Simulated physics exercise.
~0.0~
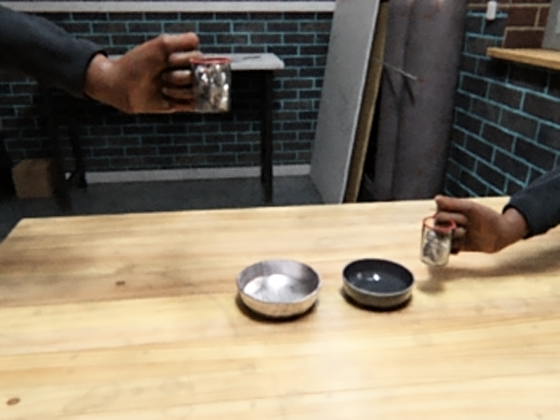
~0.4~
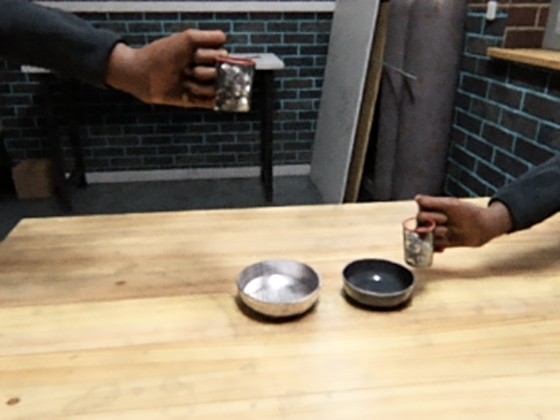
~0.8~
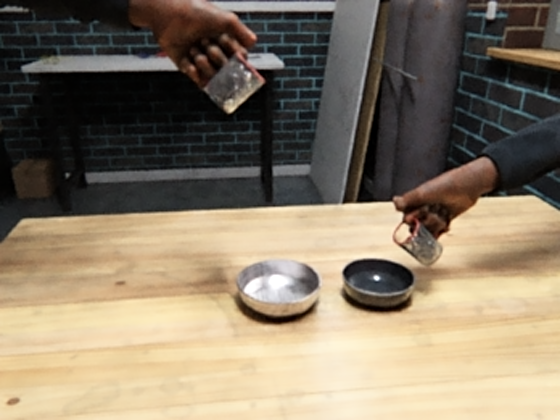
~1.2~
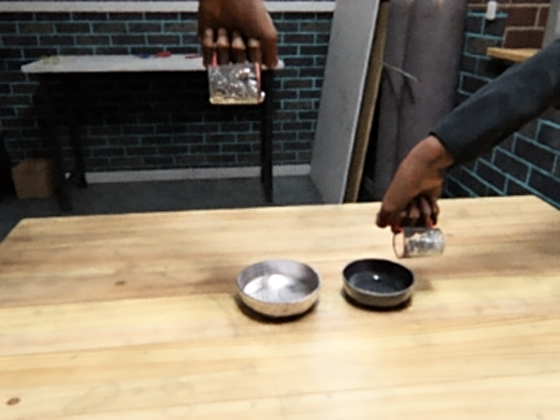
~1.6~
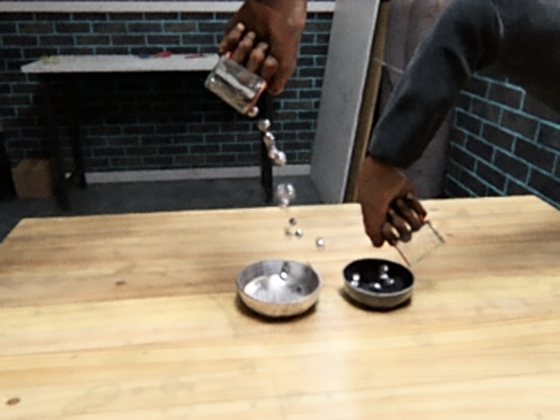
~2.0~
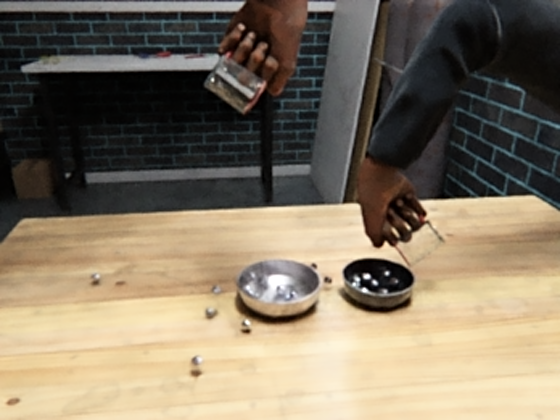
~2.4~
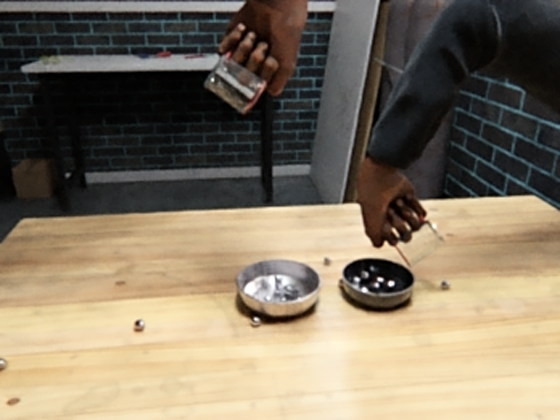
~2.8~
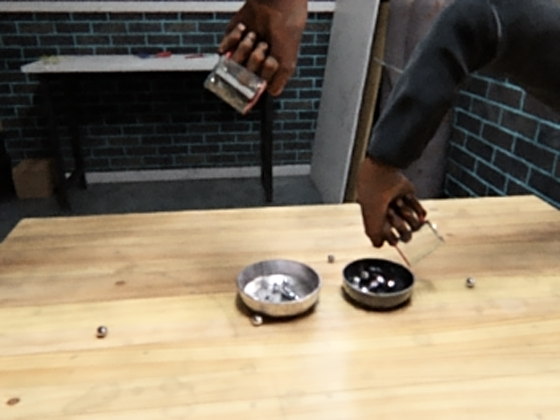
On a wooden table, hands tip two cups of shiny balls, the higher left one scattering many outside its silver dish.
